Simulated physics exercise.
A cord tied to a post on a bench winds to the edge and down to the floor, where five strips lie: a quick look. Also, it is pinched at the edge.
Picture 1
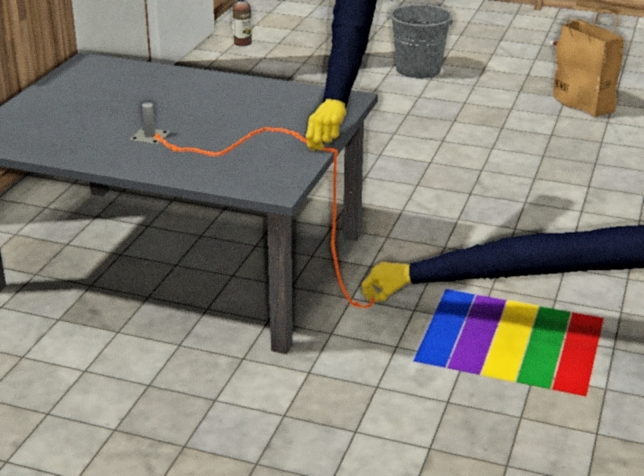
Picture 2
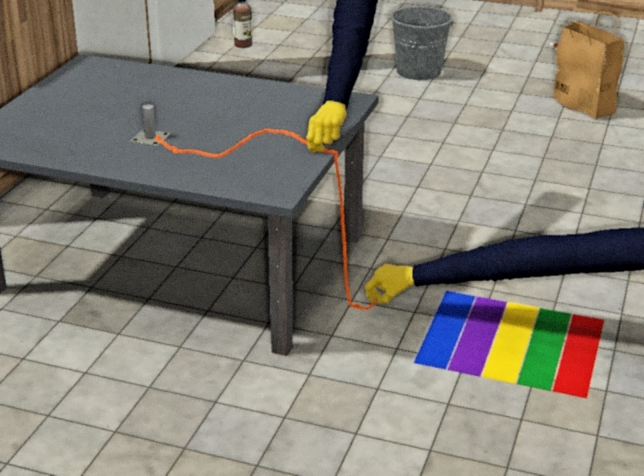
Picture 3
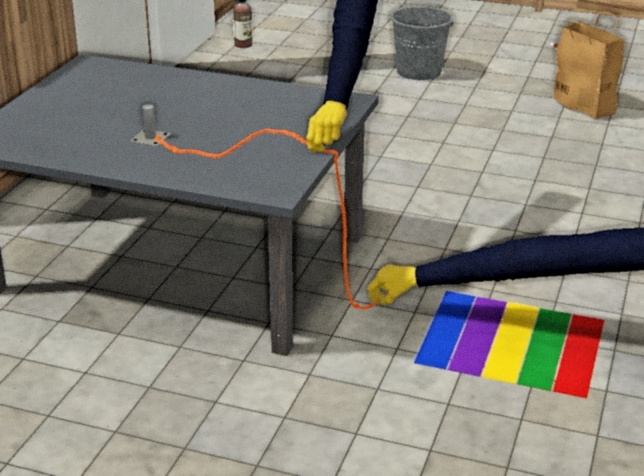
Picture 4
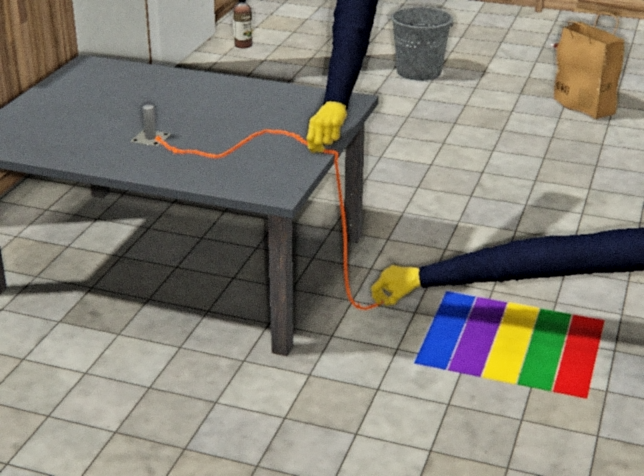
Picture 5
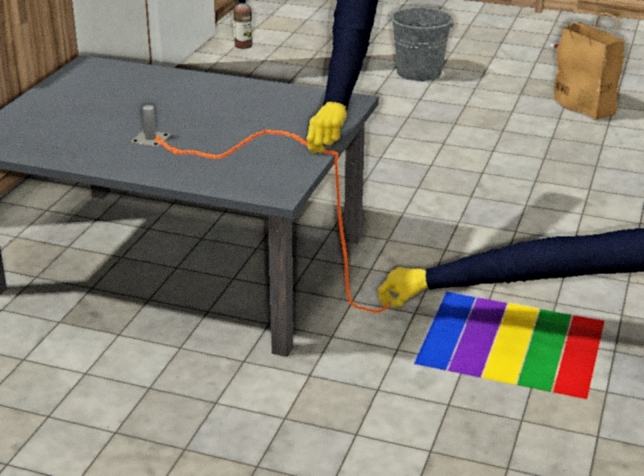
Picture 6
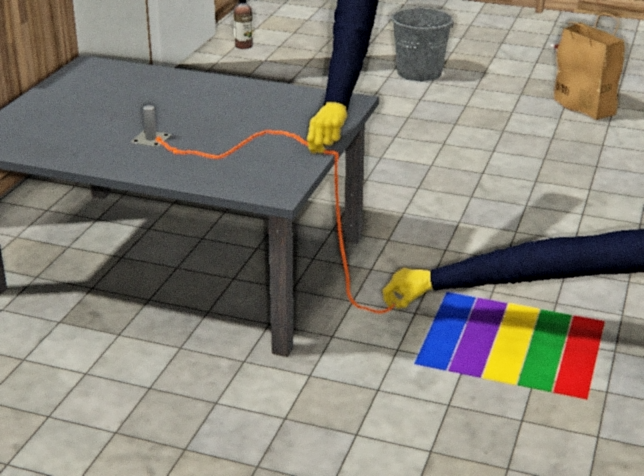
To begin with, an orange cord runs from a post on a gray table to the edge, where one yellow-gloved hand pinches it, and down to another gloved hand near the floor. The lower hand then draws the cord's end slightly right, nearer the blue strip, while the upper hand stays still.
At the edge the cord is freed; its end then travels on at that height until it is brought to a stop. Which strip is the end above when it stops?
The red one.
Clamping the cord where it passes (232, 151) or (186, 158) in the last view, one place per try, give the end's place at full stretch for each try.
The two answers, in sequence: (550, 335) and (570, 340).
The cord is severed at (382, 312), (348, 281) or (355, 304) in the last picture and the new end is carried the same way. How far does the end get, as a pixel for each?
Well, that gives around (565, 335) the first time, (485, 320) the next and (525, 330) the last.
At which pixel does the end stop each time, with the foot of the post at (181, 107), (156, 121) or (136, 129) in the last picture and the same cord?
The first try gives (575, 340), the second (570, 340) and the third (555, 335).
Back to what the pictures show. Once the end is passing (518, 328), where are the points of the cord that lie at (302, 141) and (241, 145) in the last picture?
Approx. (340, 195); approx. (281, 151).
A little later, end near (517, 328); over yellow.
Next, end near (561, 336); over green.
When it is tight, end near (586, 341); over red. The red one.
